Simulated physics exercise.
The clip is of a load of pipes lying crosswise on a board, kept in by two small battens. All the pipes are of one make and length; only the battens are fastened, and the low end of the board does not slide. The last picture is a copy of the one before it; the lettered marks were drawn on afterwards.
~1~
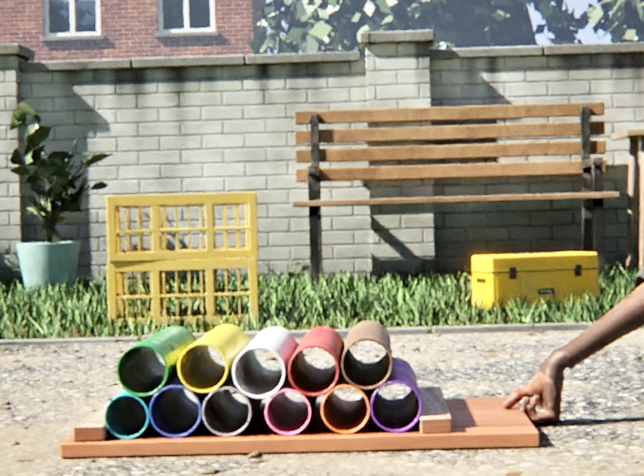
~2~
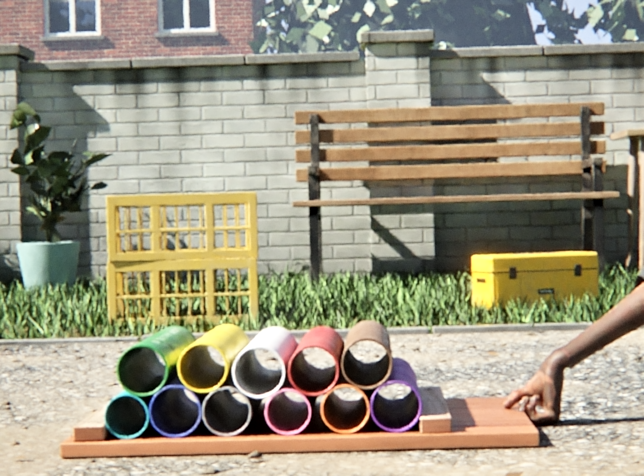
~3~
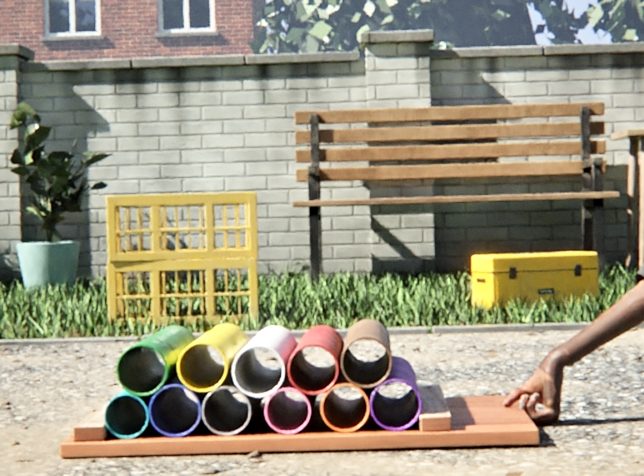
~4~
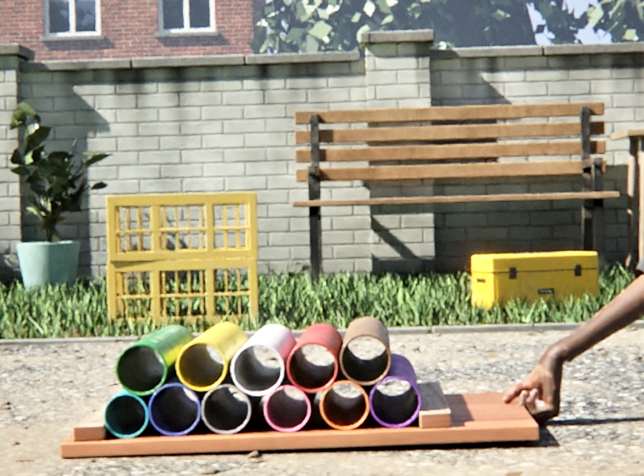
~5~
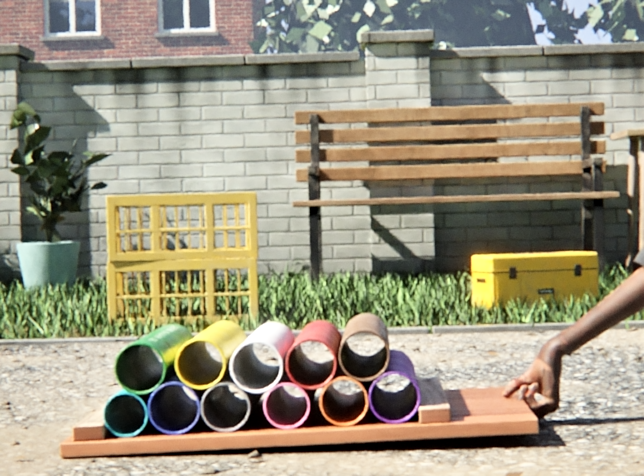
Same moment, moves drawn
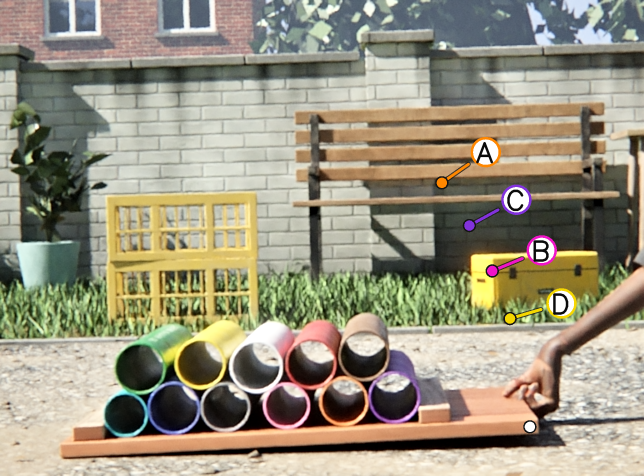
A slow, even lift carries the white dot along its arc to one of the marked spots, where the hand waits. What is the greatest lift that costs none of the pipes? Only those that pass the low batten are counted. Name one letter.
Raise it to D.
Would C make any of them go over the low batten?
Yes, at C.
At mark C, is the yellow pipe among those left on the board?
No, with C.
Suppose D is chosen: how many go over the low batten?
With D, none.
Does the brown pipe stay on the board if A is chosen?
The brown pipe: No.
On the marked copy, A at (442, 183); B at (492, 271); C at (469, 225); D at (510, 319); the white dot at (530, 427).
With D. Early on, board at 12°.
Further on, board at 15°.
At the end, board at 15°, none over the low batten.
As for the rest, A five over the low batten; B four over the low batten (yellow, red, green, white); C five over the low batten.
